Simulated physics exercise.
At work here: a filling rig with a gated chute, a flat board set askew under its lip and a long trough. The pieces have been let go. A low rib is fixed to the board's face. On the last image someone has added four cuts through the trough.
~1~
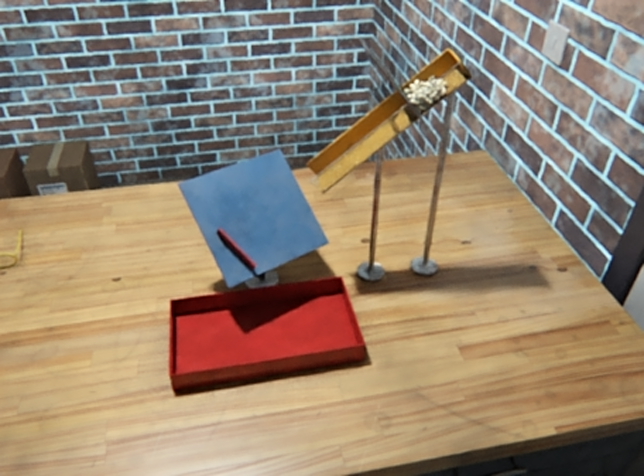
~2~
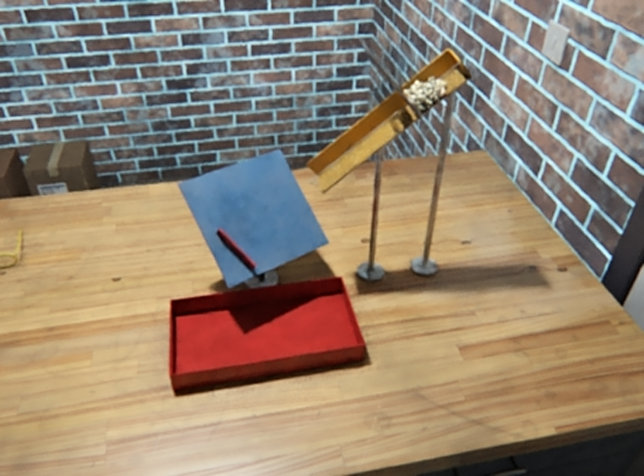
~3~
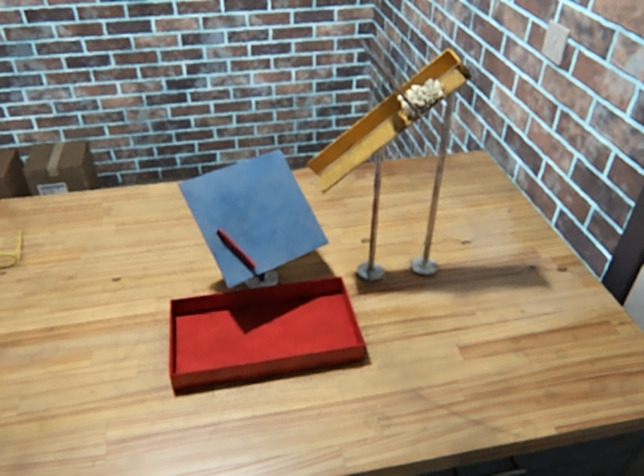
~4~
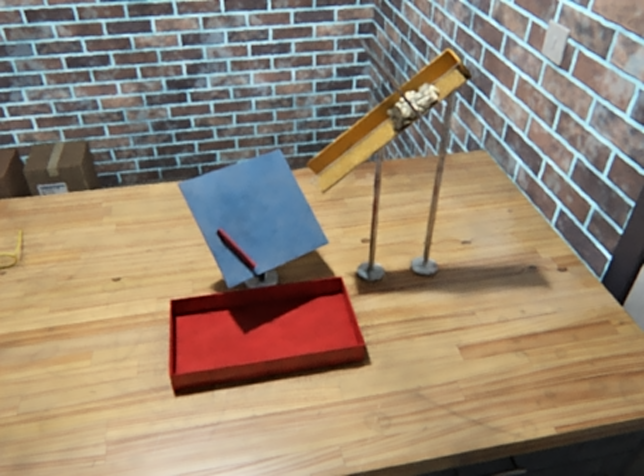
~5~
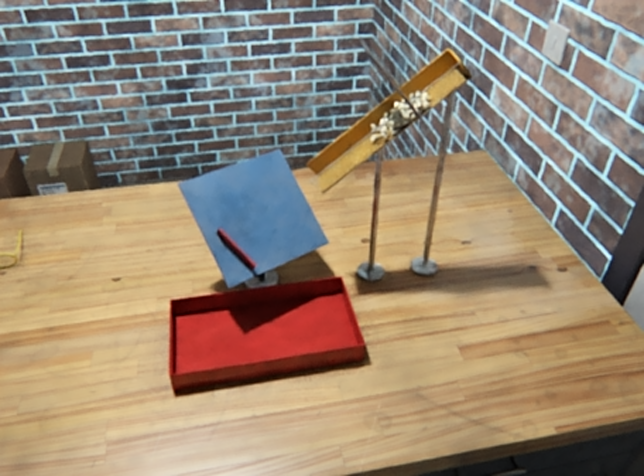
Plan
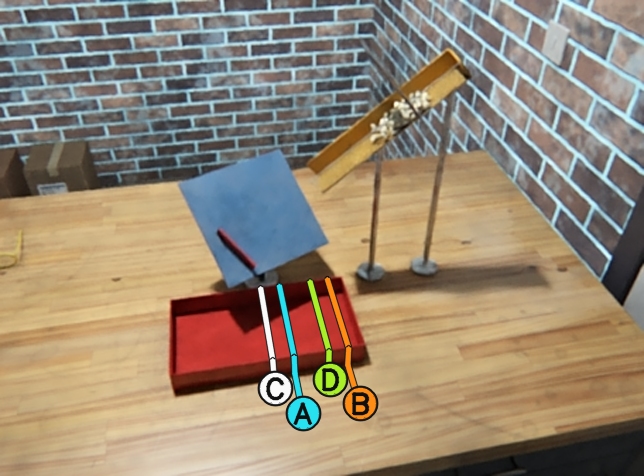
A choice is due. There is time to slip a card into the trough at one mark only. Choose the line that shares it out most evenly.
Line A.
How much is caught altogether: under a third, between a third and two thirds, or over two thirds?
Over two thirds.
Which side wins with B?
Left.
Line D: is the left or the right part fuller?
The left side.
On the marked copy, line A crosses the front rim at (293, 355); line B crosses the front rim at (348, 347); line C crosses the front rim at (272, 359); line D crosses the front rim at (328, 350).
With A, of what is caught, about half on the left of the divider, about half on the right.
With B, of what is caught, nearly all on the left of the divider, a stray few on the right.
With C, of what is caught, a small part on the left of the divider, most on the right.
With D, of what is caught, most on the left of the divider, a small part on the right.
